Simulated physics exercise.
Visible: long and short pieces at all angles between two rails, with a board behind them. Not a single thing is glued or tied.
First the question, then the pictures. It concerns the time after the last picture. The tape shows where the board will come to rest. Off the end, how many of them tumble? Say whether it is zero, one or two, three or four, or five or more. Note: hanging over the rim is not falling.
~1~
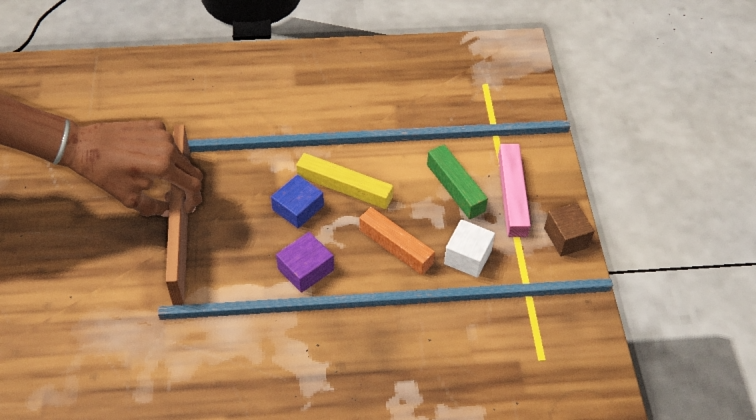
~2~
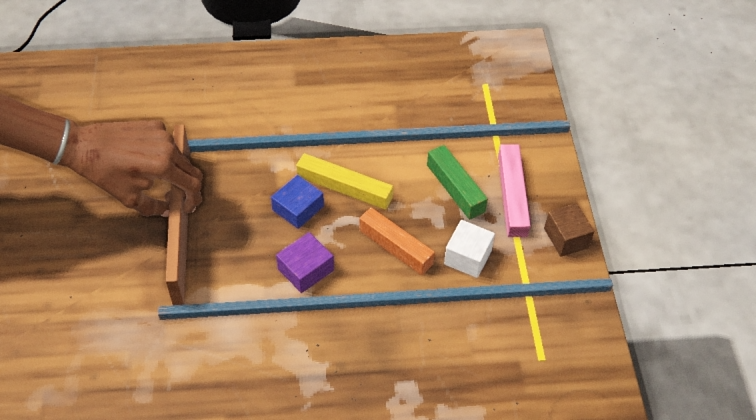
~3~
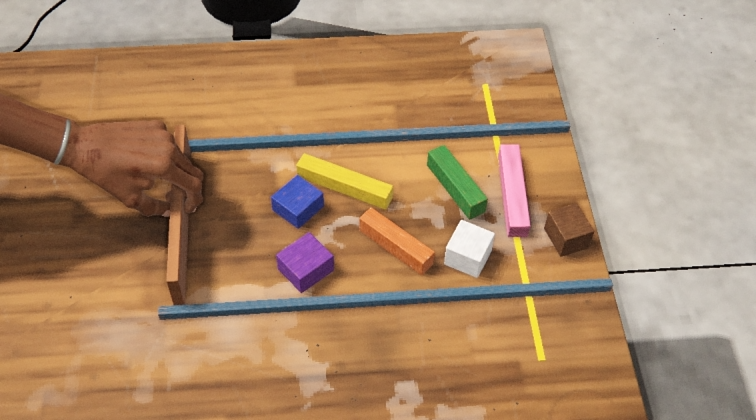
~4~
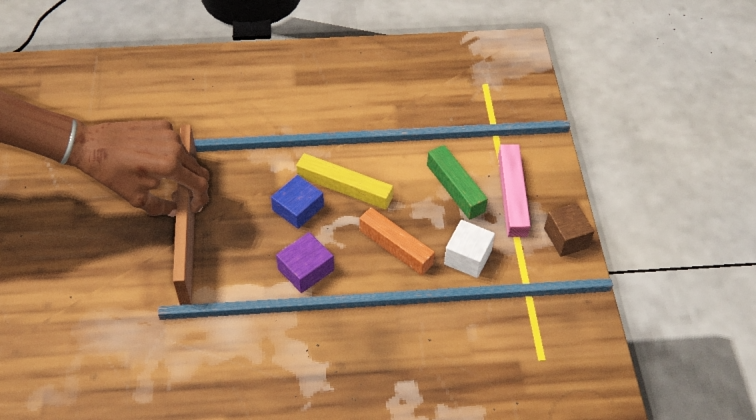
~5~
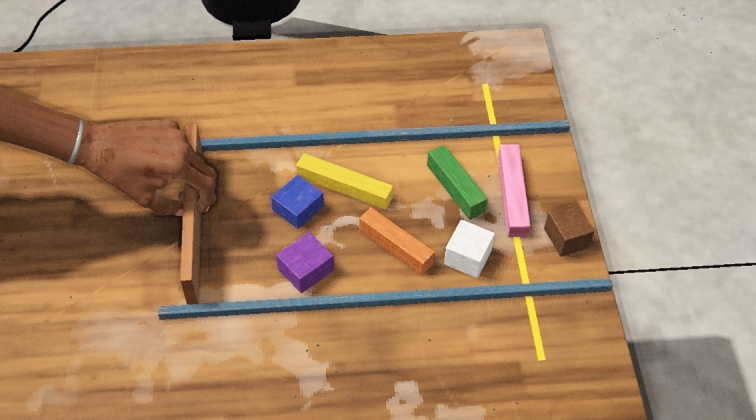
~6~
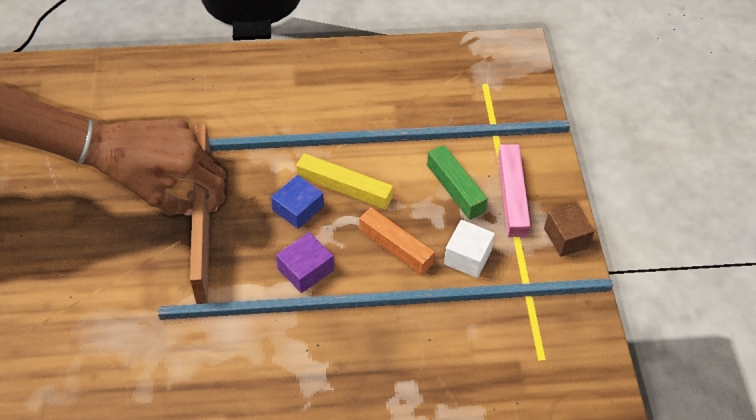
I would say one or two.
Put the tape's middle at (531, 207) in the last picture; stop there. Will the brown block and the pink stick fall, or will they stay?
Well, the brown block topples off and the pink stick topples off.
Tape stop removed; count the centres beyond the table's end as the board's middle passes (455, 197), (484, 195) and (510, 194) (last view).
Respectively, 0, 0 and 2.
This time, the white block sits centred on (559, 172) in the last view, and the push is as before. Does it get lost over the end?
Result: It comes off.
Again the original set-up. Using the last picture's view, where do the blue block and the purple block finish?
I'd say approximately (535, 195) and then (546, 264).
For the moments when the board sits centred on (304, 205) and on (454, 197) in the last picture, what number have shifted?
Moved so far: 3, later 8.
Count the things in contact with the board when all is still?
Counting them up gives 3.
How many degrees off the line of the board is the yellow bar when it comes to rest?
I'd say it's about 30° out of line.
A little later, none off yet; brown block at rest near (569, 230); pink stick at rest near (514, 190); white block at rest near (469, 249).
When it is over, the number that fall off is one or two; down, pink stick and brown block.
